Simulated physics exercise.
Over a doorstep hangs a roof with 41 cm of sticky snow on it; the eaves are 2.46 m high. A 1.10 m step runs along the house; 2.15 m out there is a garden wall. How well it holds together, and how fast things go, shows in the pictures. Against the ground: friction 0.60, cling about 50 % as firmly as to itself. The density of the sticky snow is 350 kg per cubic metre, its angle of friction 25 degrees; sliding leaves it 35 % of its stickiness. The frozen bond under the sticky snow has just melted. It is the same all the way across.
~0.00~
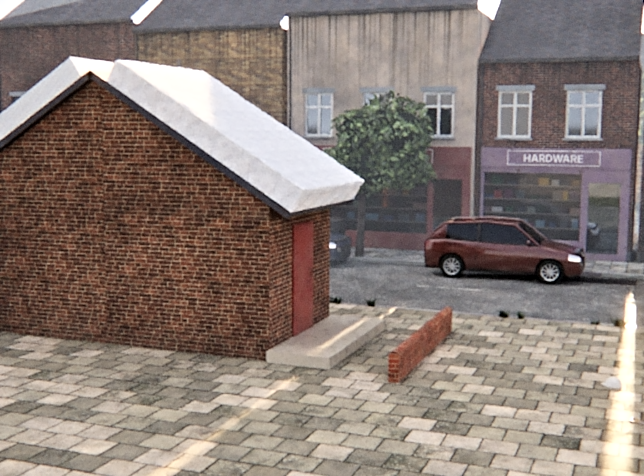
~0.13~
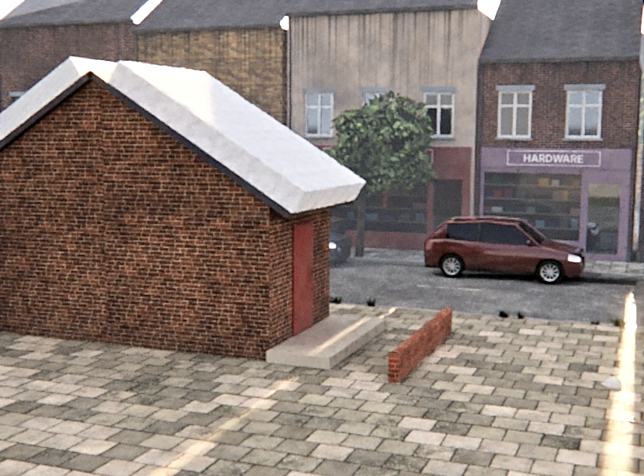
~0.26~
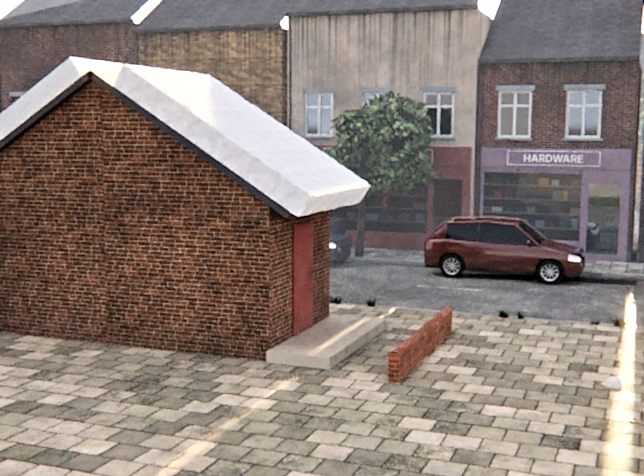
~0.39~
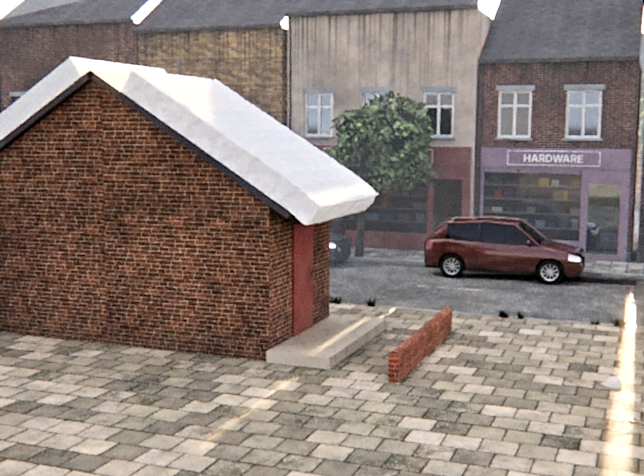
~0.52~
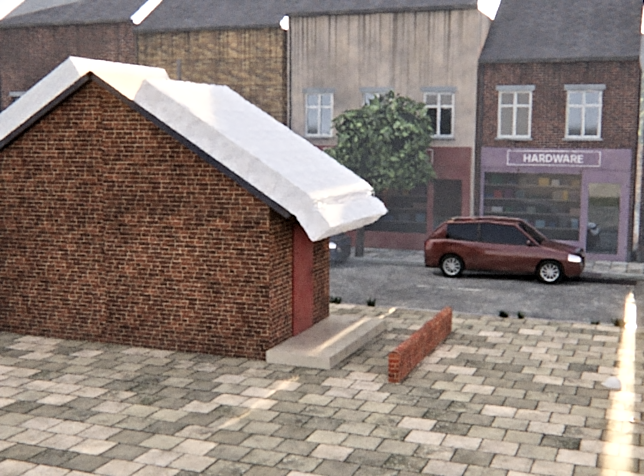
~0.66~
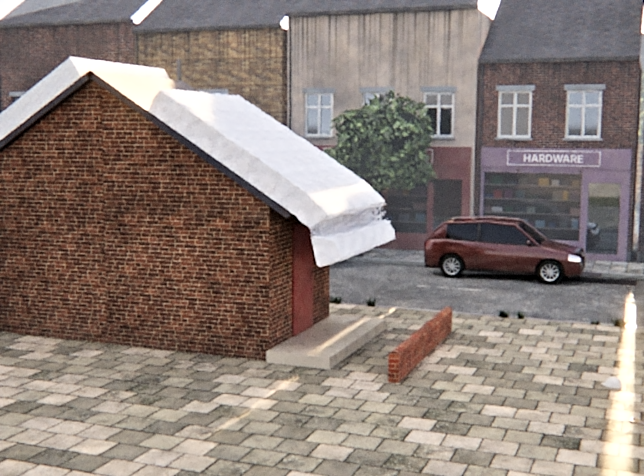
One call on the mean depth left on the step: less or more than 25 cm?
Expect less than 25 cm.
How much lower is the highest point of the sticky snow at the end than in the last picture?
About 3.8 m.
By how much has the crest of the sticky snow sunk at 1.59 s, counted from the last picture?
Some 2.7 m.
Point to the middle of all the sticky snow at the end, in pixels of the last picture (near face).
Around (463, 372).
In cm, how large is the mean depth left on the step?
About 10 cm.
After 1.08 s, 58 % of the snow is still up on the roof and 42 % is falling or down.
After 1.59 s, none of the snow is still up on the roof and all is falling or down.
After 2.09 s, none of the snow is still up on the roof and all is falling or down.
After 2.60 s, none of the snow is still up on the roof and all is falling or down.
After 3.00 s, at the end, none of the snow is still up on the roof and the snow on the step is 10 cm deep on average.
